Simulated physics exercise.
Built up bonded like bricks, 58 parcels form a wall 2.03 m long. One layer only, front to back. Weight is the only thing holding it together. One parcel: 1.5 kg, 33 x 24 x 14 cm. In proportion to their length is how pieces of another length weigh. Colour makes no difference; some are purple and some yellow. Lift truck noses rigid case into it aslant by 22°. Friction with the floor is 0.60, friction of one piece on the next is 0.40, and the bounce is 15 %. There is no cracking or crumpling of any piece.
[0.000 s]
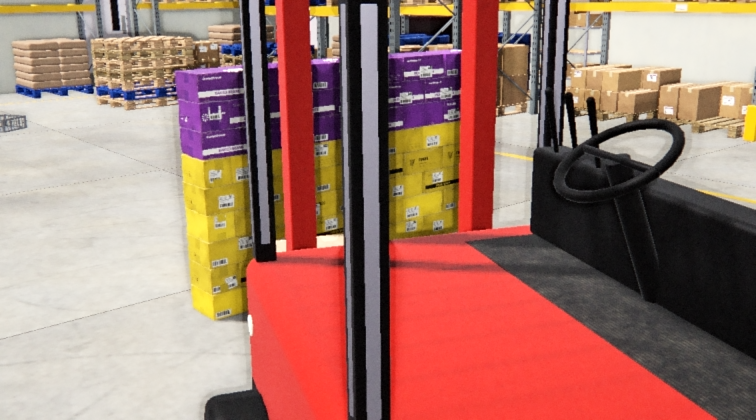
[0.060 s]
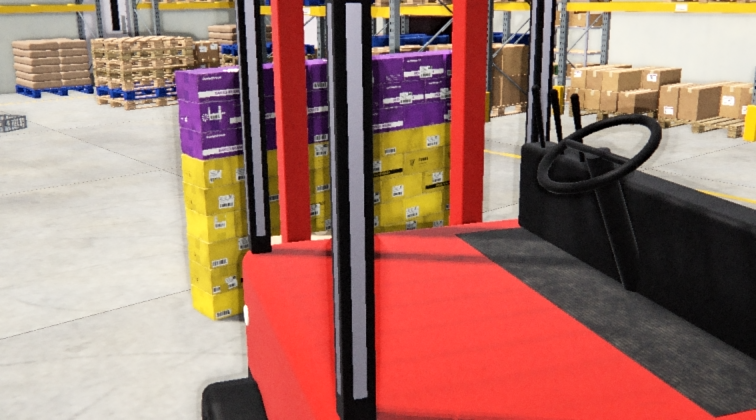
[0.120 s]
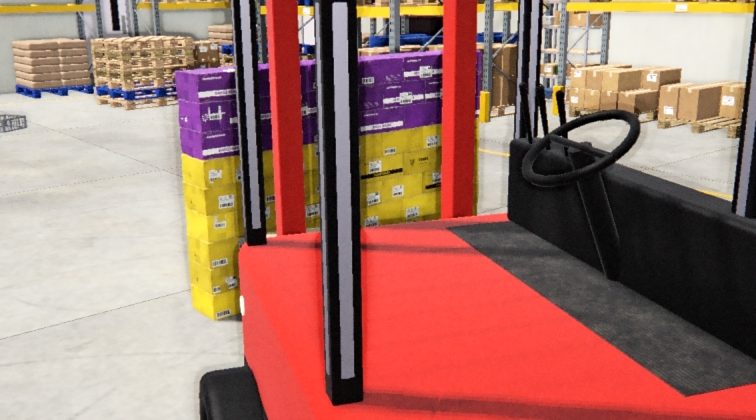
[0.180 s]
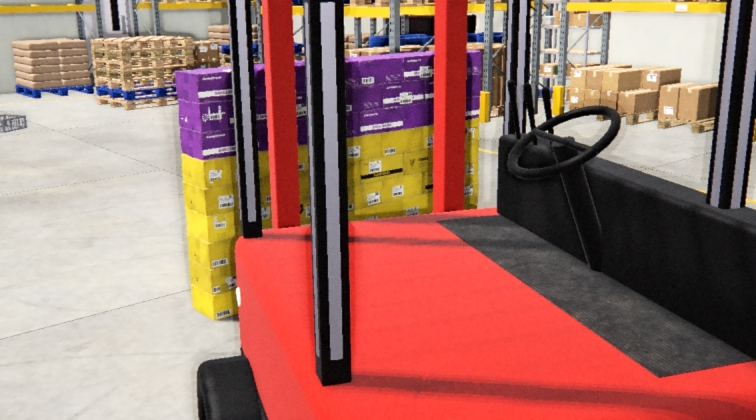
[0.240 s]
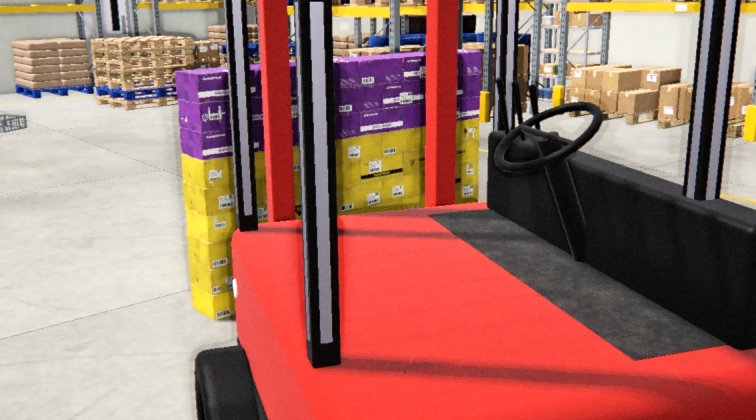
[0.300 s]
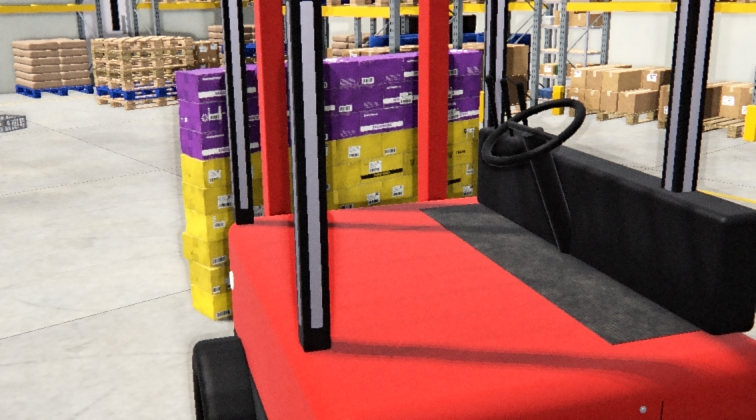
Red forklift edging forward and left against a wall of purple and yellow boxes in a warehouse, the stack barely shifting.
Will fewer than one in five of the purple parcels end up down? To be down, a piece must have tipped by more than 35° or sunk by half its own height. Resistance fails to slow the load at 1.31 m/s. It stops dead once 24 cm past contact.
Yes.
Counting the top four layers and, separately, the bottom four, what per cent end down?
Top share 0 per cent; bottom share 0 per cent.
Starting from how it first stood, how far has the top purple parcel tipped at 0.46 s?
About 0°.
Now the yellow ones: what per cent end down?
Yellow share down - 0 in a hundred.
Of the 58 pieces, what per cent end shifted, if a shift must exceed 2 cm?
I make it 40 per cent.
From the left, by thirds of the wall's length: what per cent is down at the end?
Left third 0 per cent, middle 0 per cent, right 0 per cent.
By 0.36 s, none of the 19 purple parcels down (0 of 58 in all colours); top purple parcel unmoved; top yellow parcel moved 22 mm.
By 0.46 s, none of the 19 purple parcels down (0 of 58 in all colours); top purple parcel unmoved; top yellow parcel moved 49 mm.
By 0.88 s, none of the 19 purple parcels down (0 of 58 in all colours); top purple parcel unmoved; top yellow parcel moved 42 mm.
When it is over (1.5 s), none of the 19 purple parcels down (0 of 58 in all colours); top purple parcel unmoved; top yellow parcel moved 47 mm. That is 0 per cent. In pixels of the last frame, middles, top purple parcel near (451, 63), top yellow parcel near (204, 168).
